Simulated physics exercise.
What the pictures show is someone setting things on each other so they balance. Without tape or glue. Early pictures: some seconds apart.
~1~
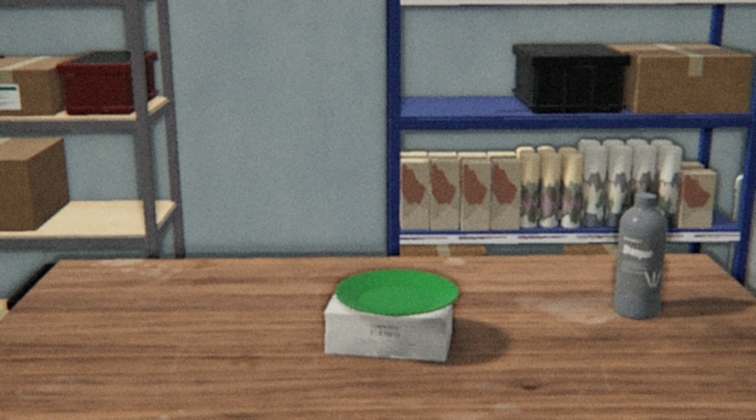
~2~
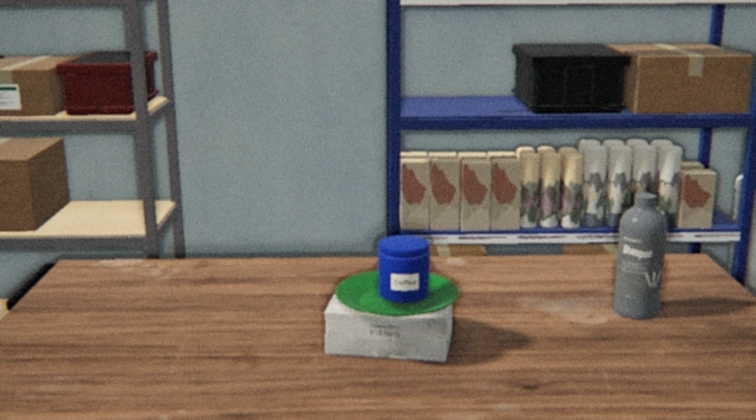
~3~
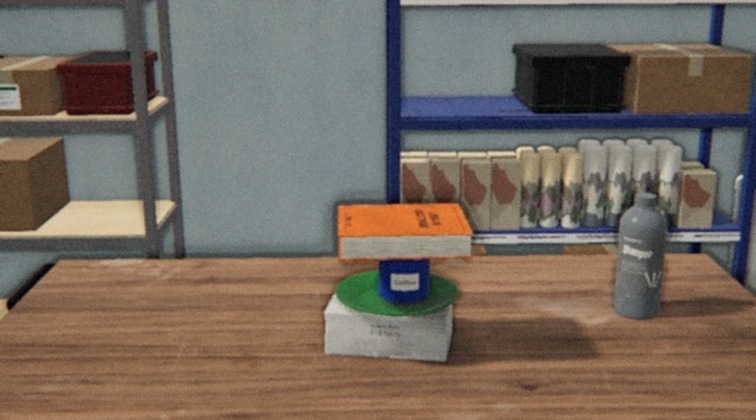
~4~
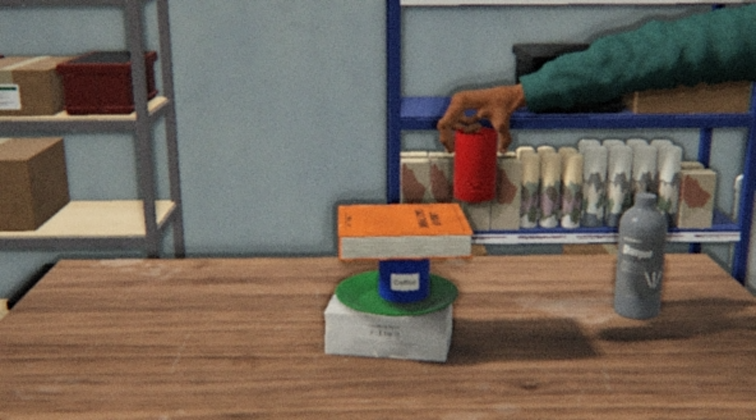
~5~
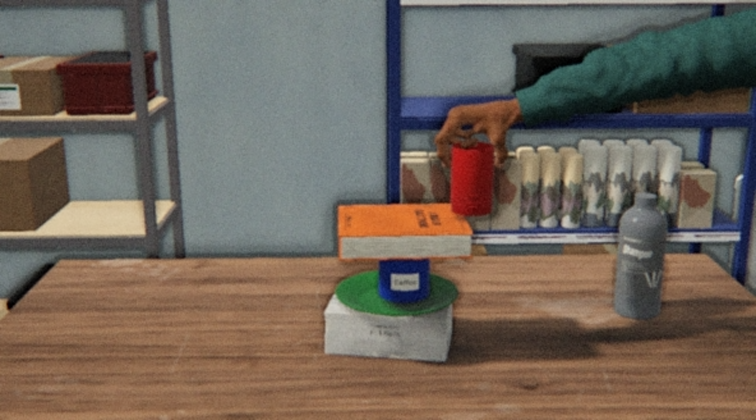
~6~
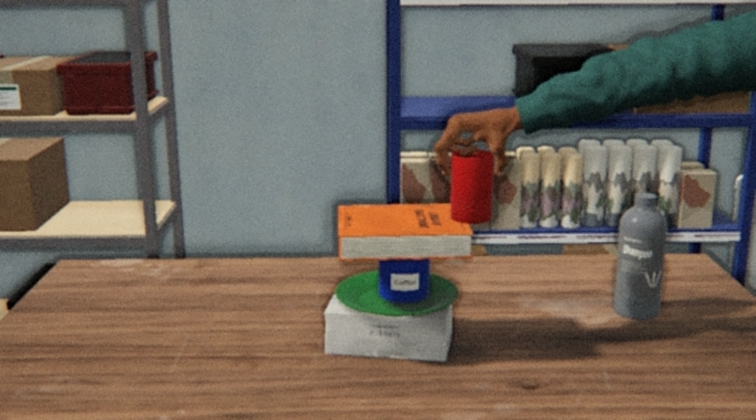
The footage shows a white box topped by a green plate on a wooden table, then a blue jar and orange book stacked above, before a hand lowers a red cup onto the book's right edge beside a grey bottle.
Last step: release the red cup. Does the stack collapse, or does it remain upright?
It fails.
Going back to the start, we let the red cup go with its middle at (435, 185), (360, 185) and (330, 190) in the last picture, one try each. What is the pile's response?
Stays standing; stays standing; collapses.
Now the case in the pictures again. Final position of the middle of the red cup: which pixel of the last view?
End spot: Near (493, 328).
Then, 0.40 s past the last view, red cup now fallen.
Then, 0.50 s past the last view, things are still on the move.
Then, 0.90 s past the last view, nothing new.
Finally, fallen, red cup; the other 5 still in place. Final places as the last picture's camera would see them, red cup near (493, 329). The pile comes apart.
